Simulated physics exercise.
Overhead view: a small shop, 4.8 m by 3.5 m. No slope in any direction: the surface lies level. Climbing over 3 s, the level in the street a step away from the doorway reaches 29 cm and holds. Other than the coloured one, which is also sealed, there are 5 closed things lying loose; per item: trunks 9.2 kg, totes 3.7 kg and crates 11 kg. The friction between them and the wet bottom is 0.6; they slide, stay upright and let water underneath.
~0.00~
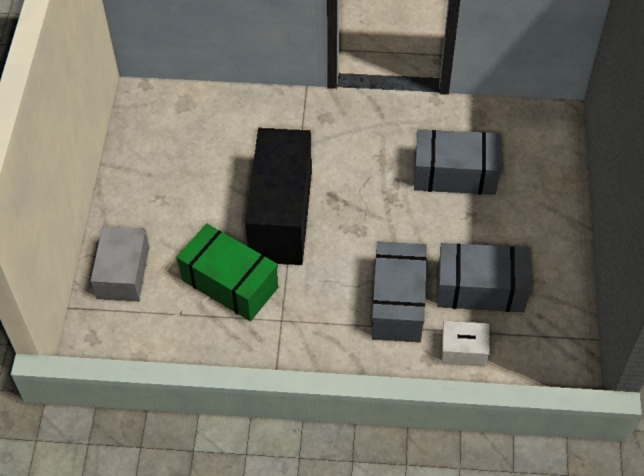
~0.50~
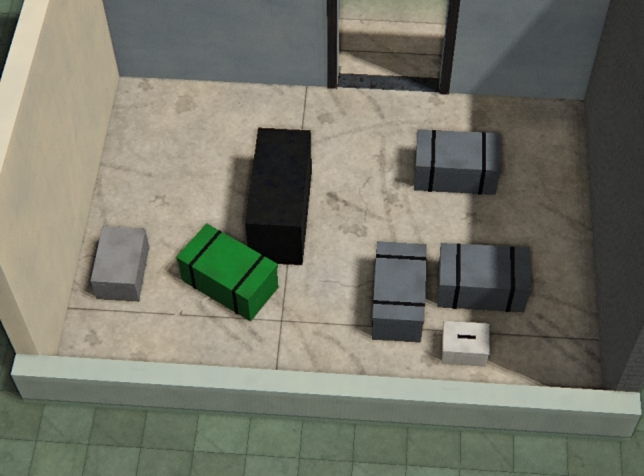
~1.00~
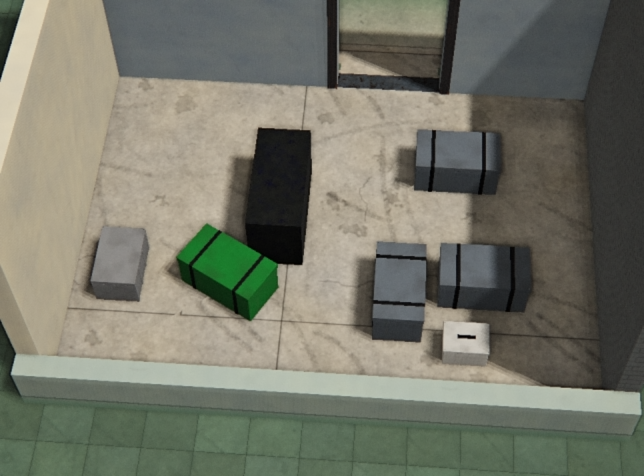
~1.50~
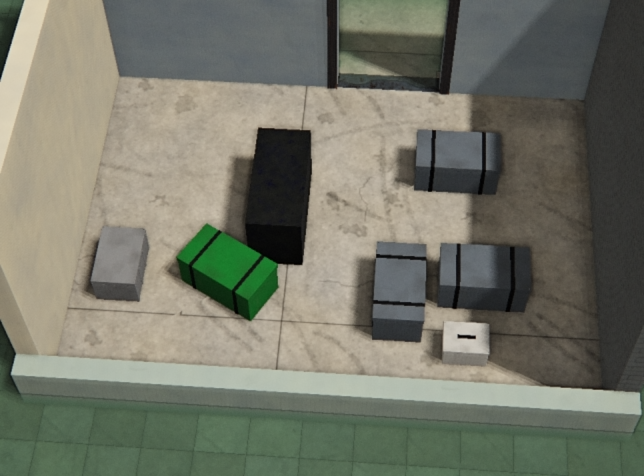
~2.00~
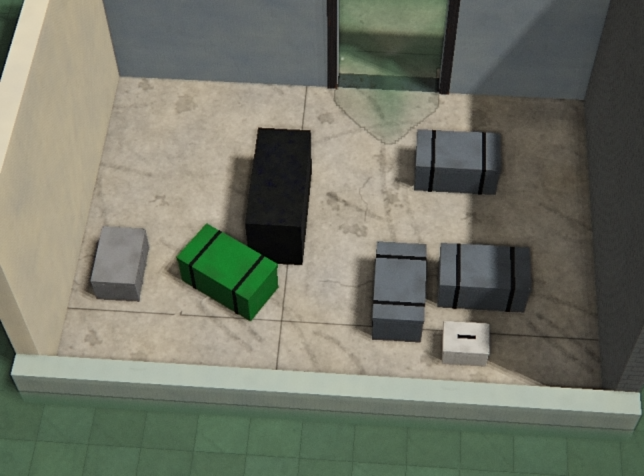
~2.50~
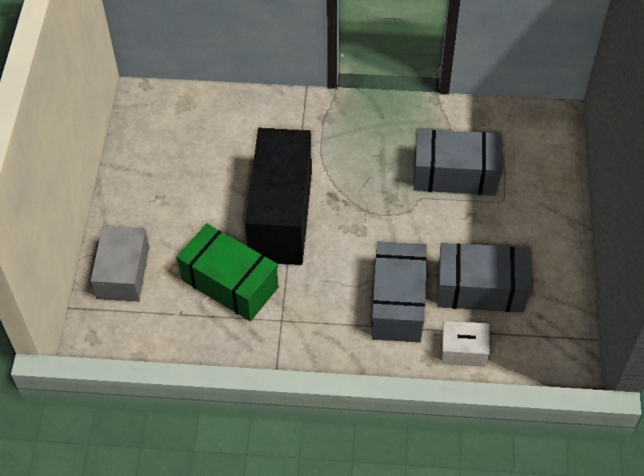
In a small shop seen from above, greenish water covered the paving outside, then crept in through the doorway and spread across part of the floor, while the green trunk and other boxes stayed put.
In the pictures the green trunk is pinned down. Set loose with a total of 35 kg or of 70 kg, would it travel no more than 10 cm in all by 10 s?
It looks like the smaller mass already suffices.
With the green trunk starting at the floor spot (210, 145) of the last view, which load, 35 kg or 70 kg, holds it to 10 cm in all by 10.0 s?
Here the lighter suffices.
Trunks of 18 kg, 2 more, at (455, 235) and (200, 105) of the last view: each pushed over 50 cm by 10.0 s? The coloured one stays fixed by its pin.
Taking them in order, the first is beyond the line and the second is inside the line.
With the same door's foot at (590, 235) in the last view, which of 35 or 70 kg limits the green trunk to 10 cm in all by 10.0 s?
Result: The heavier mass is required.
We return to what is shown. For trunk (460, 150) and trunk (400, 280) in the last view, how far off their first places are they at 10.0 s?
Respectively 100 and 120 centimetres.
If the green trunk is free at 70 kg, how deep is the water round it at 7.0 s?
Around 2 cm.
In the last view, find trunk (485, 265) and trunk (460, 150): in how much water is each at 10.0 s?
Depths: Near 12 cm, then near 11 cm.
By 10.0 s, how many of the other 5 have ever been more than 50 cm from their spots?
Answer: 5.
After 3.5 s the green trunk would be 0 cm from its start with 35 kg and 0 cm from its start with 70 kg; 0 cm of water round it then.
After 4.5 s the green trunk would be 0 cm from its start with 35 kg and 0 cm from its start with 70 kg; 0 cm of water round it then.
After 7.0 s the green trunk would be 0 cm from its start with 35 kg and 0 cm from its start with 70 kg; 2 cm of water round it then.
After 10.0 s the green trunk would be 0 cm from its start with 35 kg and 0 cm from its start with 70 kg; 6 cm of water round it then.
